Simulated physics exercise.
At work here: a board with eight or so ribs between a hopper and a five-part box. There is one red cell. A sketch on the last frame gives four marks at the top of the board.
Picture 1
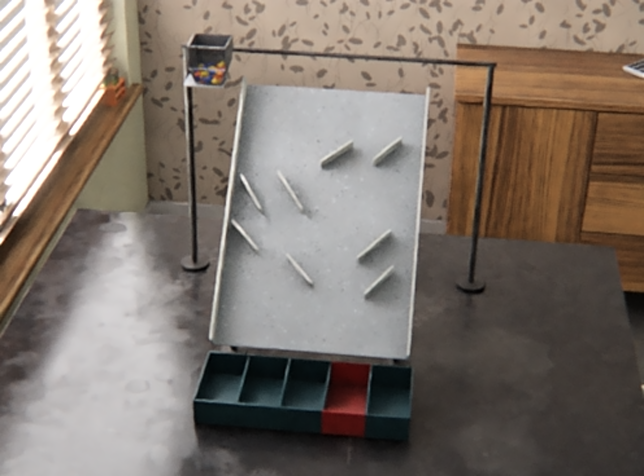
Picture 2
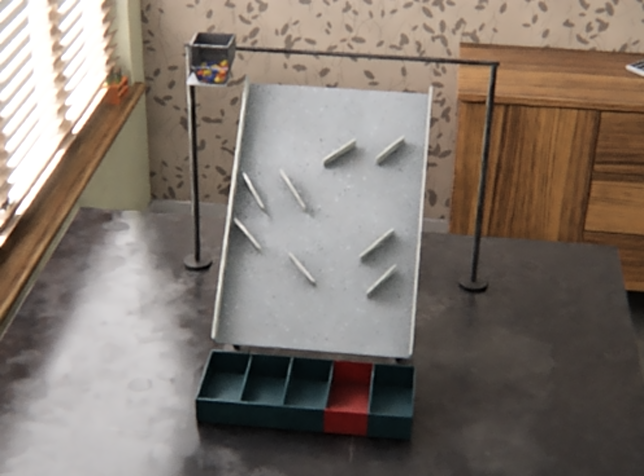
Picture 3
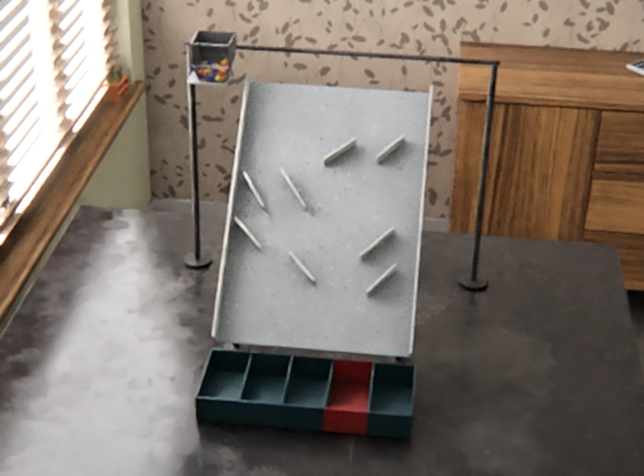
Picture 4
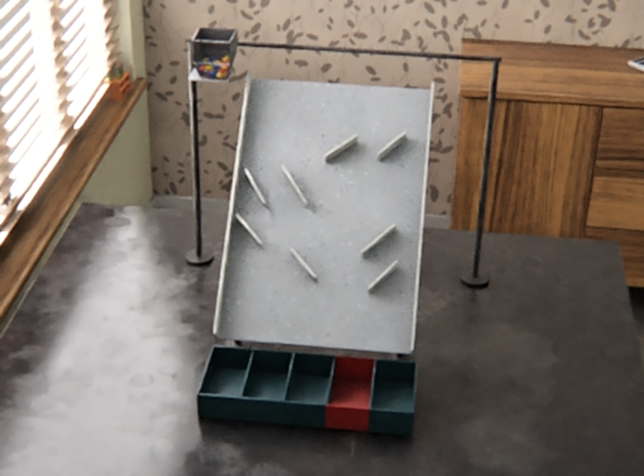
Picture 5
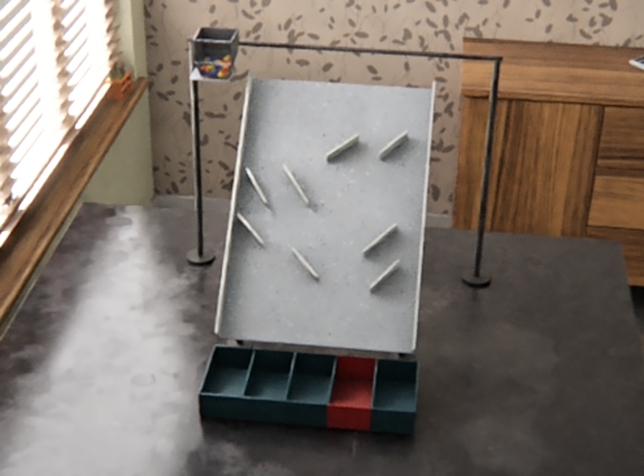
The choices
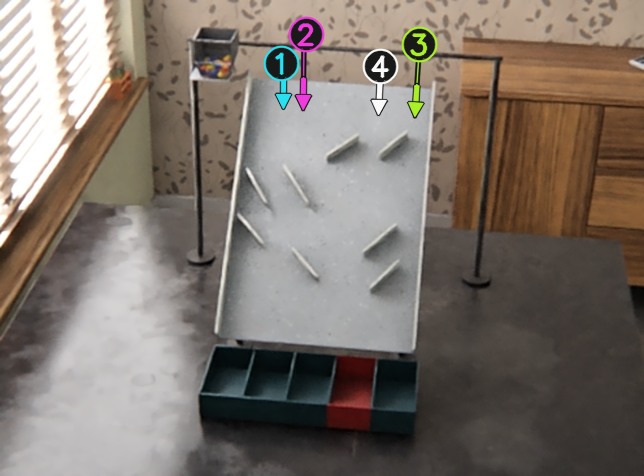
The clip opens on a tilted grey board with slanted ribs, a small hopper of colourful pieces hanging from a rail at its upper left, and a dark five-part box with one red cell below. The view shifts very slightly, while the pieces, board and box show no movement of their own.
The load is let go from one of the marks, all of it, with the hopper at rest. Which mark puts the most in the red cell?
2.
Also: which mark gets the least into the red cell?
The answer is 3.
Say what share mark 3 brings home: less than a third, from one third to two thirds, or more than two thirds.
Mark 3 gives less than a third.
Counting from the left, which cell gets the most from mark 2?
The fourth.
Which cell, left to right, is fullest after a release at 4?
The third from the left.
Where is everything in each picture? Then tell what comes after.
The first frame shows hopper (211, 74), jelly beans, door shut.
The second frame shows ribs (323, 160) to (355, 139), (376, 158) to (404, 136), (244, 173) to (263, 207).
The third frame shows ribs (281, 168) to (304, 205), (235, 216) to (260, 247), (360, 255) to (393, 228).
The fourth frame shows ribs (291, 248) to (315, 277), (369, 288) to (398, 260).
The fifth frame shows red cell (349, 416), number 4 of 5 from the left.
On the marked copy, mark 1 meets the board at (283, 103); mark 2 meets the board at (303, 104); mark 3 meets the board at (415, 111); mark 4 meets the board at (378, 109).
Choosing 1, roughly a quarter in the red cell, roughly two thirds in other cells, just a few held on the board, about a tenth outside the box.
Choosing 2, roughly two thirds in the red cell, roughly a third in other cells, just a few outside the box.
Choosing 3, about a tenth in the red cell, the larger part in other cells, about a tenth outside the box.
Choosing 4, roughly a quarter in the red cell, roughly half in other cells, about a tenth outside the box.
